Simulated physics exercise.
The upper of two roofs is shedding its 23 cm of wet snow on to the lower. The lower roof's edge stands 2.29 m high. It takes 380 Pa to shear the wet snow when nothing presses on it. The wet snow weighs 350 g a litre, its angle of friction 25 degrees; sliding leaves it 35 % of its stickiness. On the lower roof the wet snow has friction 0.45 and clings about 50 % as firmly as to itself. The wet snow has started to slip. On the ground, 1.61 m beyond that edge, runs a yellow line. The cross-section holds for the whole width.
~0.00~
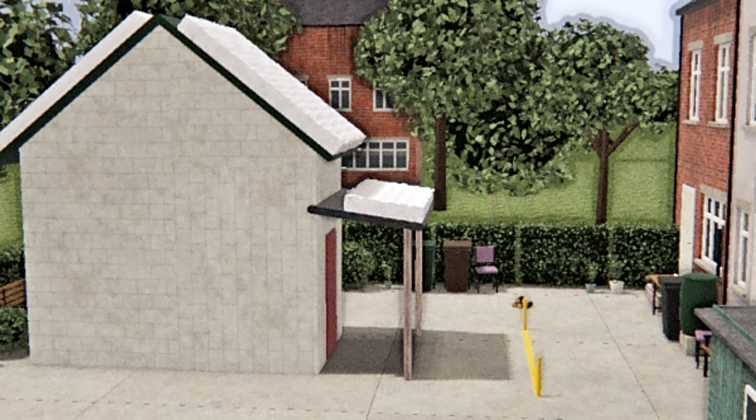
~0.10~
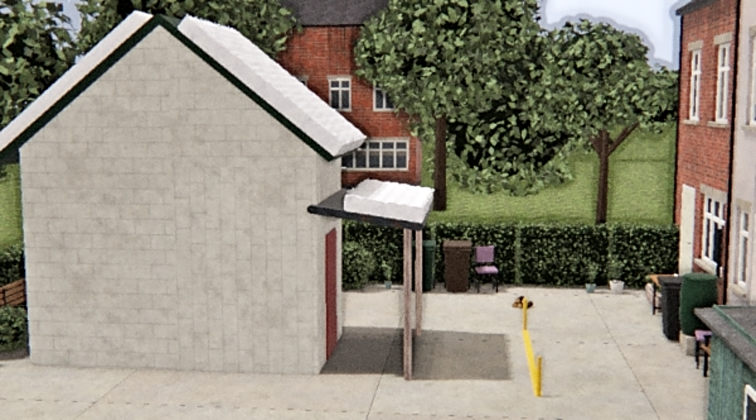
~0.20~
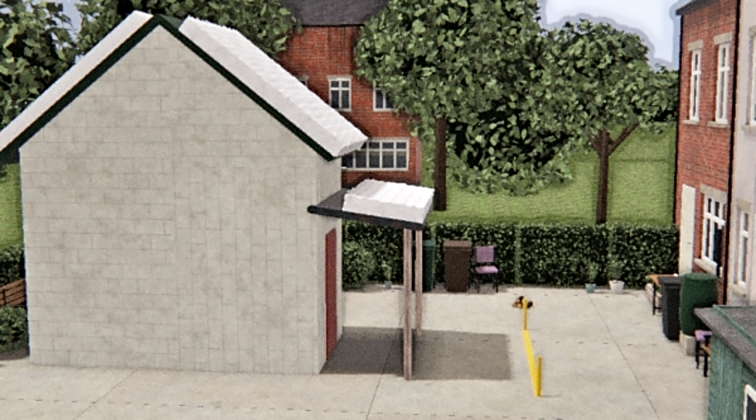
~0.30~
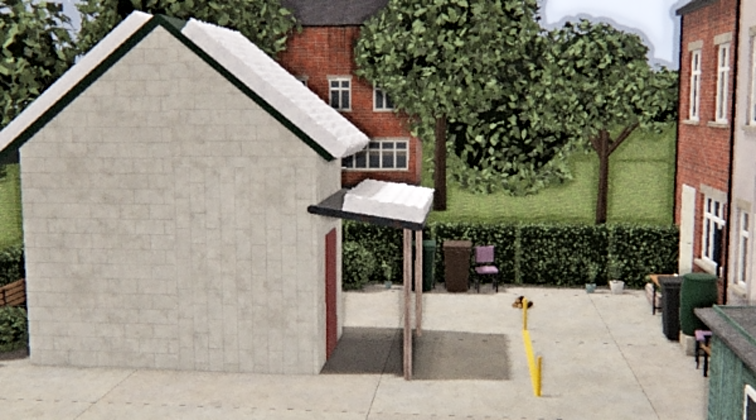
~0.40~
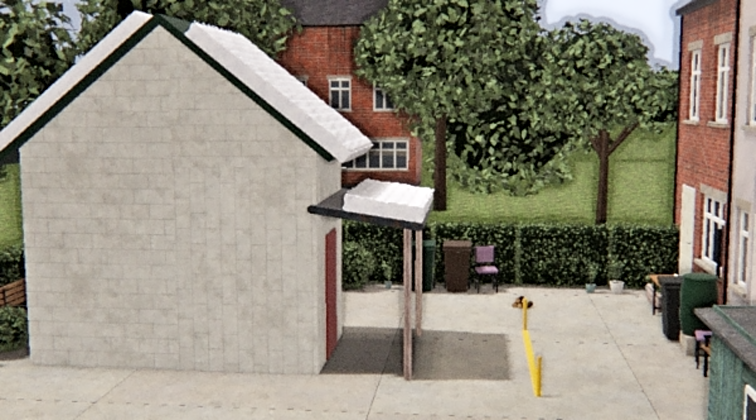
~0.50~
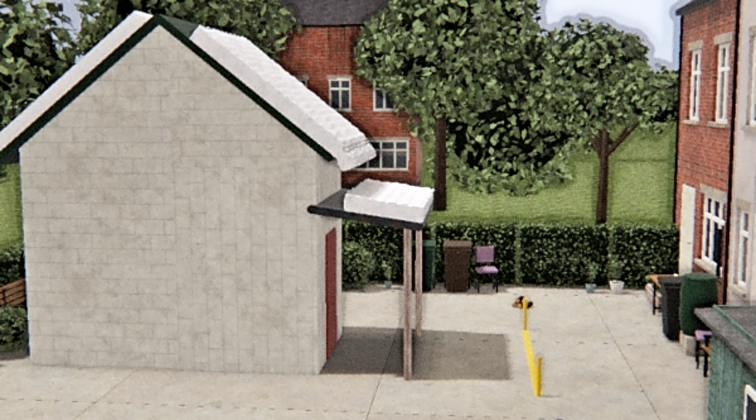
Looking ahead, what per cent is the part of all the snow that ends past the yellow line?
About 13 %.
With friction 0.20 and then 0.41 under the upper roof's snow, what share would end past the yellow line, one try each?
In that order: 35 %, 20 %.
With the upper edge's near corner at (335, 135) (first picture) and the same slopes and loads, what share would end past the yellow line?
Then about 30 %.
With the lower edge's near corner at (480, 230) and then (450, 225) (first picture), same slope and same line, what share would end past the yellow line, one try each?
In that order: 0 %, 5 %.
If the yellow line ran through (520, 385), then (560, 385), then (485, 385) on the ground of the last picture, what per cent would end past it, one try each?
In that order: 18 %, 10 %, 30 %.
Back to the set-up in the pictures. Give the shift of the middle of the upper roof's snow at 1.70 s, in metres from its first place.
About 2.2 m.
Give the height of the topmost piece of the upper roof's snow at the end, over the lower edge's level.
Roughly 0.5 m.
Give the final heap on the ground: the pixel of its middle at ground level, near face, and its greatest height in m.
Near (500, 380), some 0.3 m high.
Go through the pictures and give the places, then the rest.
In the first frame, leading edge of the wet snow at (335, 145).
In the second frame, leading edge of the wet snow at (336, 146), its middle shifted 9 mm.
In the third frame, leading edge of the wet snow at (337, 147), its middle shifted 3.7 cm, 1 % of it past the upper edge, in one piece.
In the fourth frame, leading edge of the wet snow at (340, 149), its middle shifted 8.5 cm, 3 % of it past the upper edge, in one piece.
In the fifth frame, leading edge of the wet snow at (343, 150), its middle shifted 15 cm, 6 % of it past the upper edge, in one piece.
In the sixth frame, leading edge of the wet snow at (350, 156), its middle shifted 24 cm, 9 % of it past the upper edge, cracking.
After 1.05 s, none is below the lower edge and 0 % is past the line.
After 1.70 s, none is below the lower edge and 0 % is past the line.
After 2.35 s, 38 % is below the lower edge and 0 % is past the line.
After 3.00 s, 51 % is below the lower edge and 13 % is past the line.
After 3.90 s, at the end, 51 % is below the lower edge and 13 % is past the line.
